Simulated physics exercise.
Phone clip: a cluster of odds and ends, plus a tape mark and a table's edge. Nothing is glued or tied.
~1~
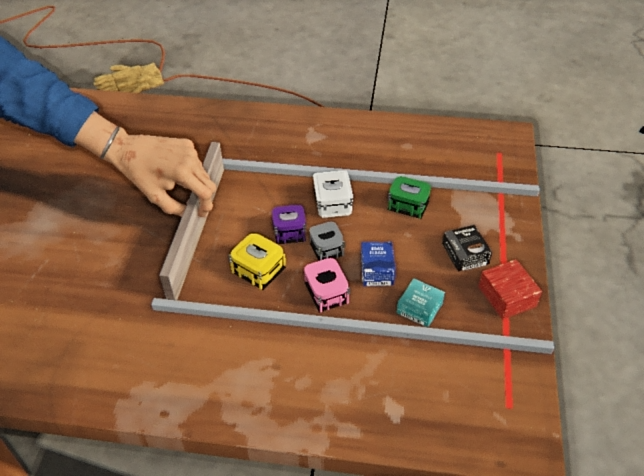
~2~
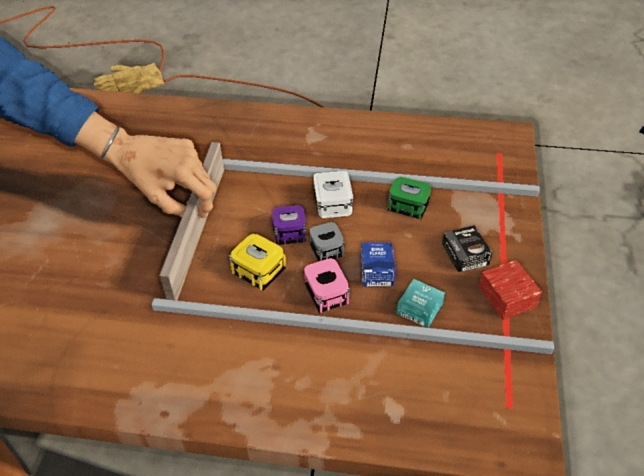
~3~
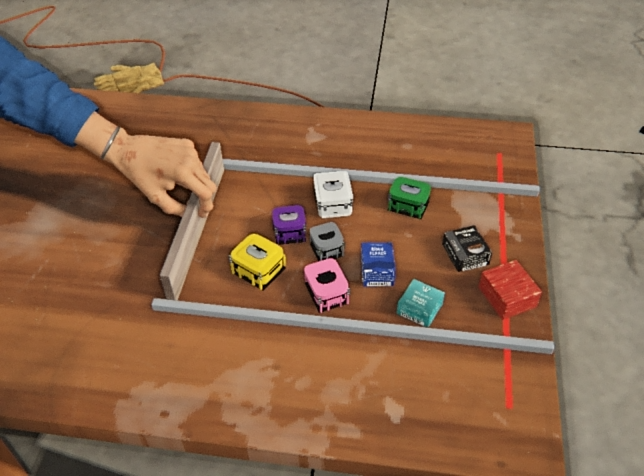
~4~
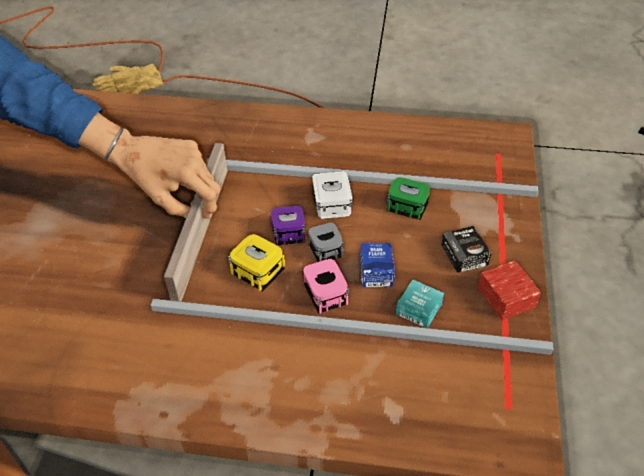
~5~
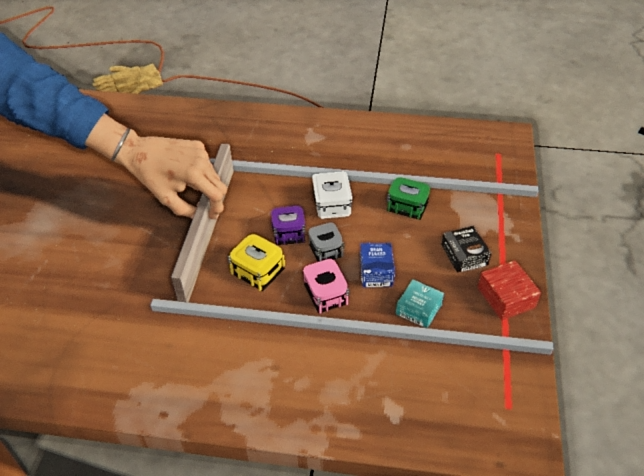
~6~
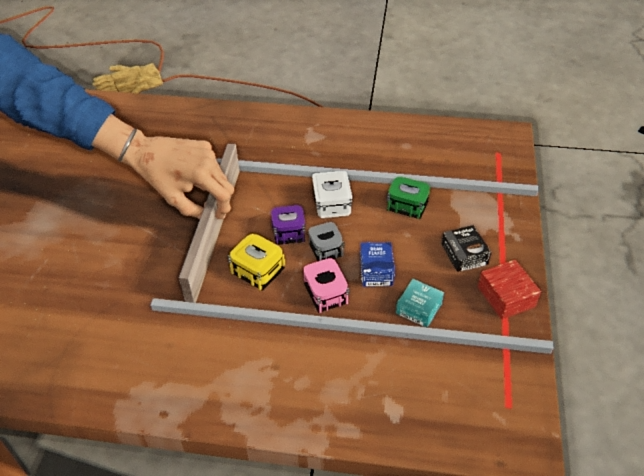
A hand in a blue sleeve grips a pale board at the left of a wooden table, seen from above at an angle on a concrete floor. Between two grey rails sit yellow, purple, white, grey and pink cases, a green one behind, blue, turquoise and black boxes, and a red block on red tape at right. The hand slides the board slightly right, while the objects and camera stay still.
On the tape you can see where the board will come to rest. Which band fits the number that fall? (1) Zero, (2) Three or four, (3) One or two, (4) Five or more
Answer: 4.
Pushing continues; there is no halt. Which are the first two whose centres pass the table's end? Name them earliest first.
Order, earliest first: Red block, black box.
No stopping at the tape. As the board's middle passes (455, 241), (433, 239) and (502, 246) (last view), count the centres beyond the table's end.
1; 0; 6.
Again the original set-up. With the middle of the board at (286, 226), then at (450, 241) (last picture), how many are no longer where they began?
In order, the tallies are 4 and 10.
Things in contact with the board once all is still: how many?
At rest, 4 are in contact.
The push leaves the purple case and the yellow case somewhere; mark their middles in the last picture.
(520, 249) and (528, 280).
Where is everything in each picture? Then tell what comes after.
Red block (509, 289); black box (466, 248); turquoise box (421, 303); board (195, 217); tape (504, 261), in the first frame.
Black box (467, 248); board (195, 217), in the second frame.
Turquoise box (421, 303); green case (409, 197), in the third frame.
Red block (509, 290); grey case (326, 243), in the fourth frame.
Black box (466, 249); blue box (377, 265), in the fifth frame.
Red block (509, 289); black box (466, 248); turquoise box (420, 303); board (212, 219); tape (503, 260), in the sixth frame.
A little later, none off yet; red block at rest near (509, 289); black box at rest near (466, 248); turquoise box at rest near (420, 303).
Next, none off yet; red block at rest near (509, 289); black box shifted a little near (488, 247); turquoise box shifted about its own width near (463, 314).
When it is over, the number that fall off is five or more; down, grey case, blue box, green case, turquoise box, black box and red block.
